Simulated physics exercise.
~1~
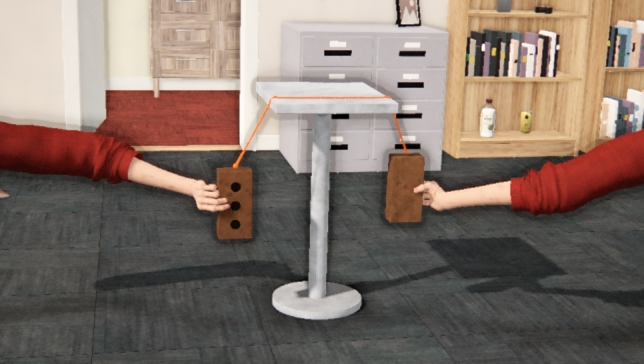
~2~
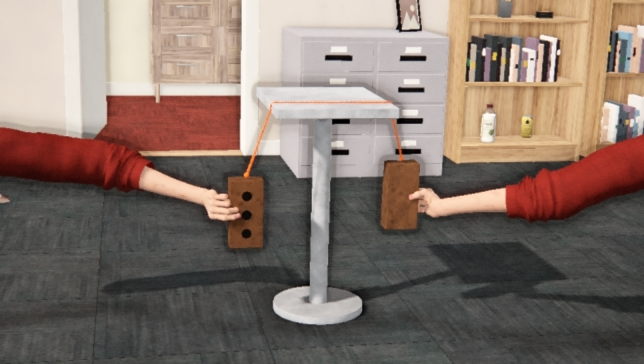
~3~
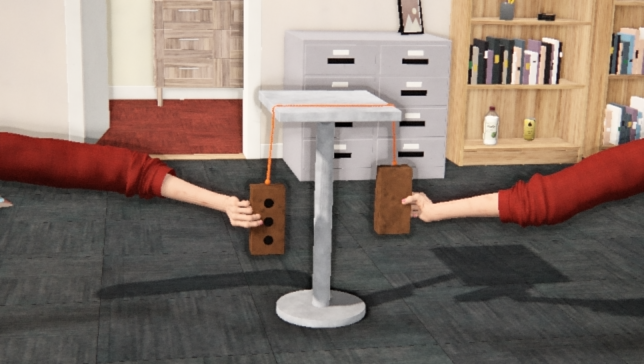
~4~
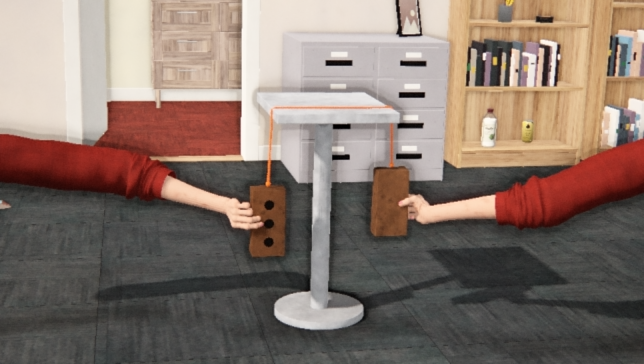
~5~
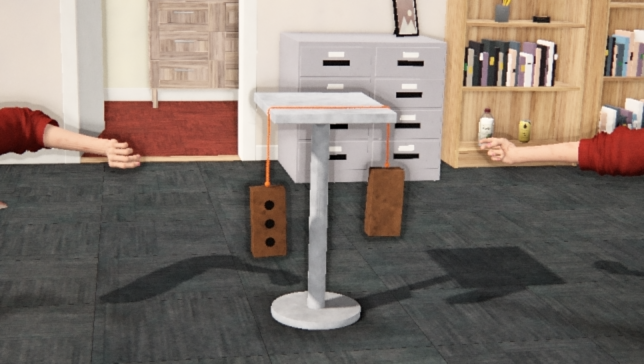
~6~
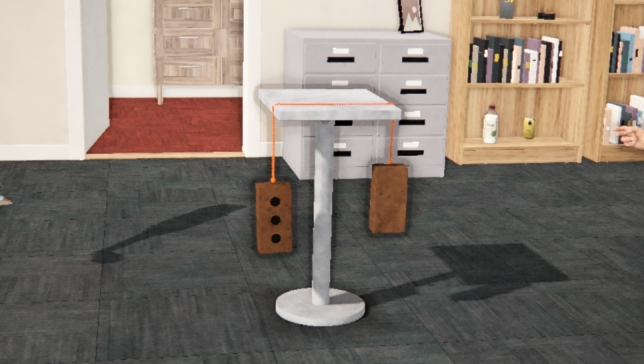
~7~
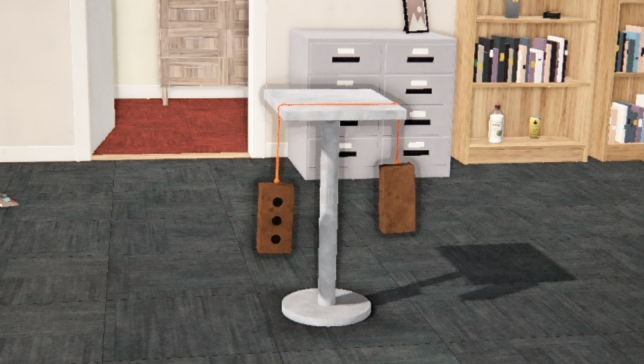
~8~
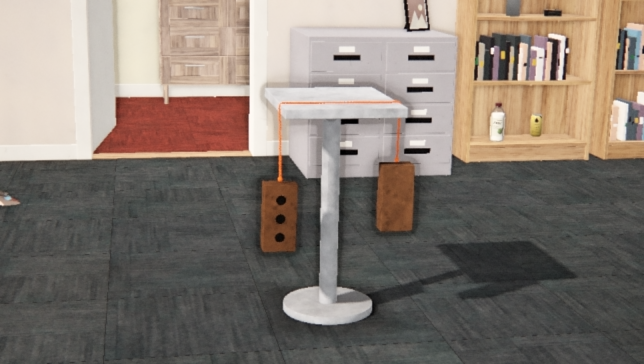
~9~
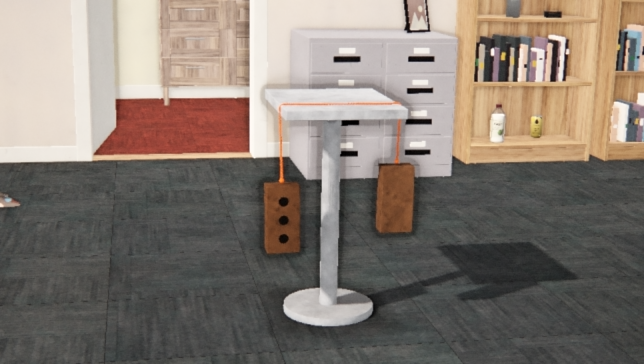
Two red-sleeved arms reach in from the left and right, each holding a brown brick tied to an orange string laid across a pale grey side table. A slightly swaying camera views the table from the front on a dark carpet, with grey drawers and bookshelves behind and a red floor beyond a doorway at left. The hands bring the bricks inward until they hang beneath the tabletop's edges. Then both hands let go and withdraw out of view. Neither brick drops or rises, and they end hanging at their same heights, the string still.
